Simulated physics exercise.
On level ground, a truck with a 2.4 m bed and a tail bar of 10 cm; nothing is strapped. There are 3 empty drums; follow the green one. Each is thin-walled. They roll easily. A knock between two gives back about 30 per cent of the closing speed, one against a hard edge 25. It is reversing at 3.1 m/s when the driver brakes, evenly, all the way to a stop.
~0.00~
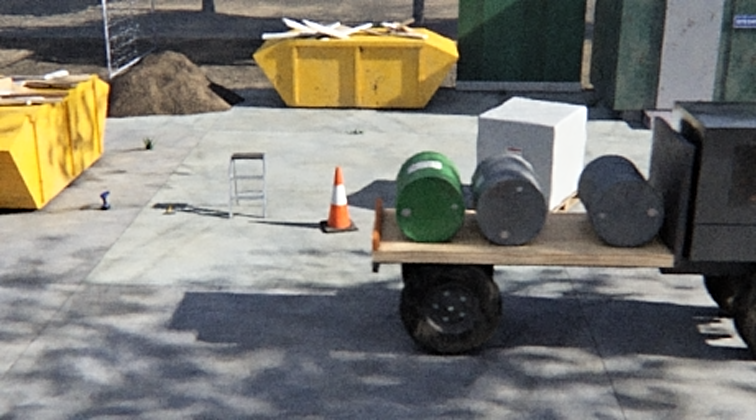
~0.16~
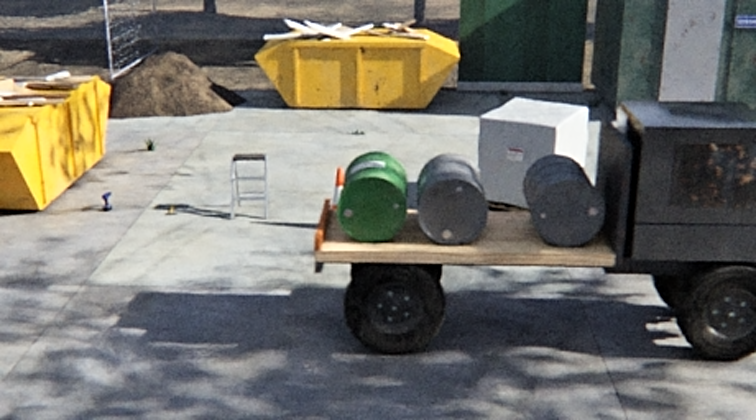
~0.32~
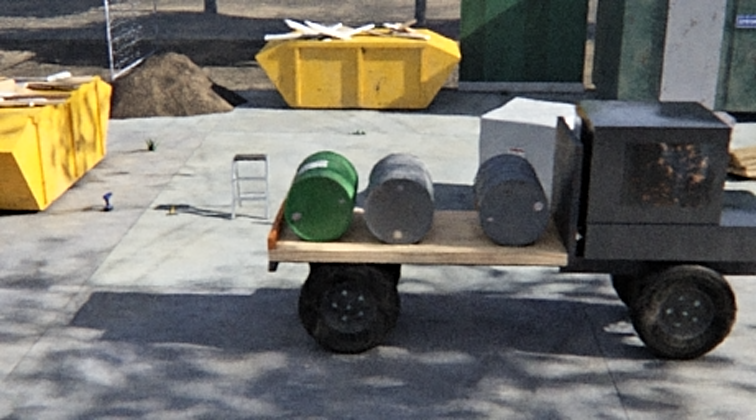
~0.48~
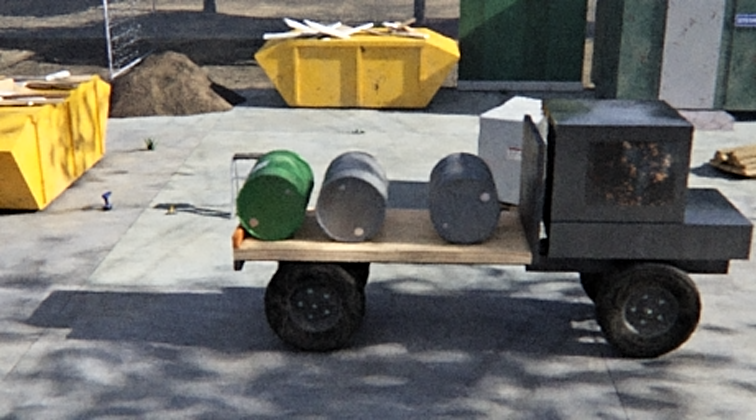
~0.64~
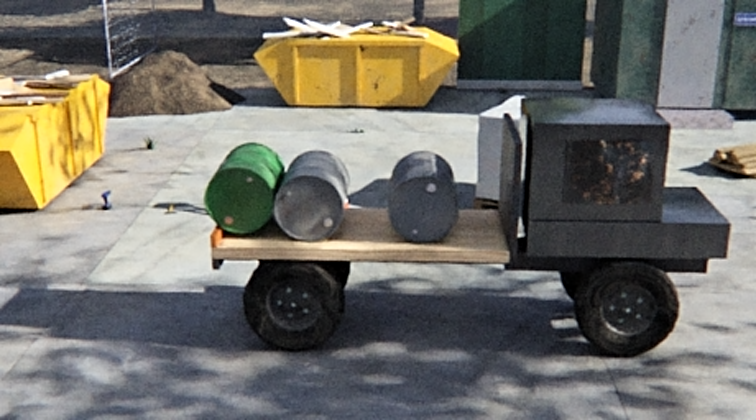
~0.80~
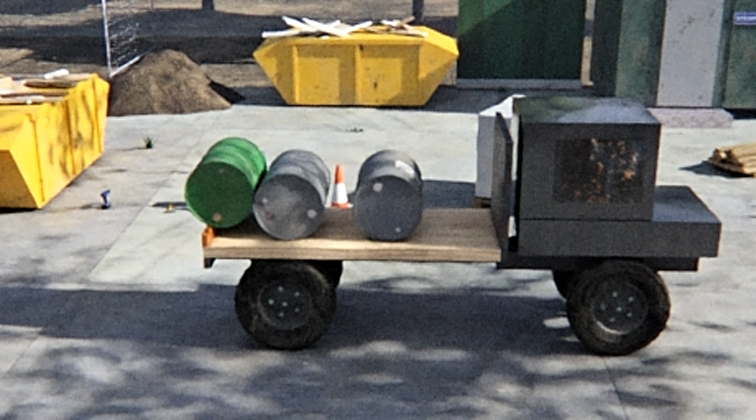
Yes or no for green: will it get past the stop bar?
The green one goes over the tail.
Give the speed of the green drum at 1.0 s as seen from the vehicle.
About 0.6 m/s.
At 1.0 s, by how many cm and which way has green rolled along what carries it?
Green 45 left.
By 1.0 s, green is on the bed, 5 cm from the bar, rolling towards it; 0 over the tail so far.
By 1.1 s, green is going over the tail; 1 over the tail so far.
By 1.2 s, green is going over the tail; 1 over the tail so far.
By 1.3 s, green is going over the tail; 1 over the tail so far.
Finally (3.8 s), green is off the end; 1 over the tail so far.
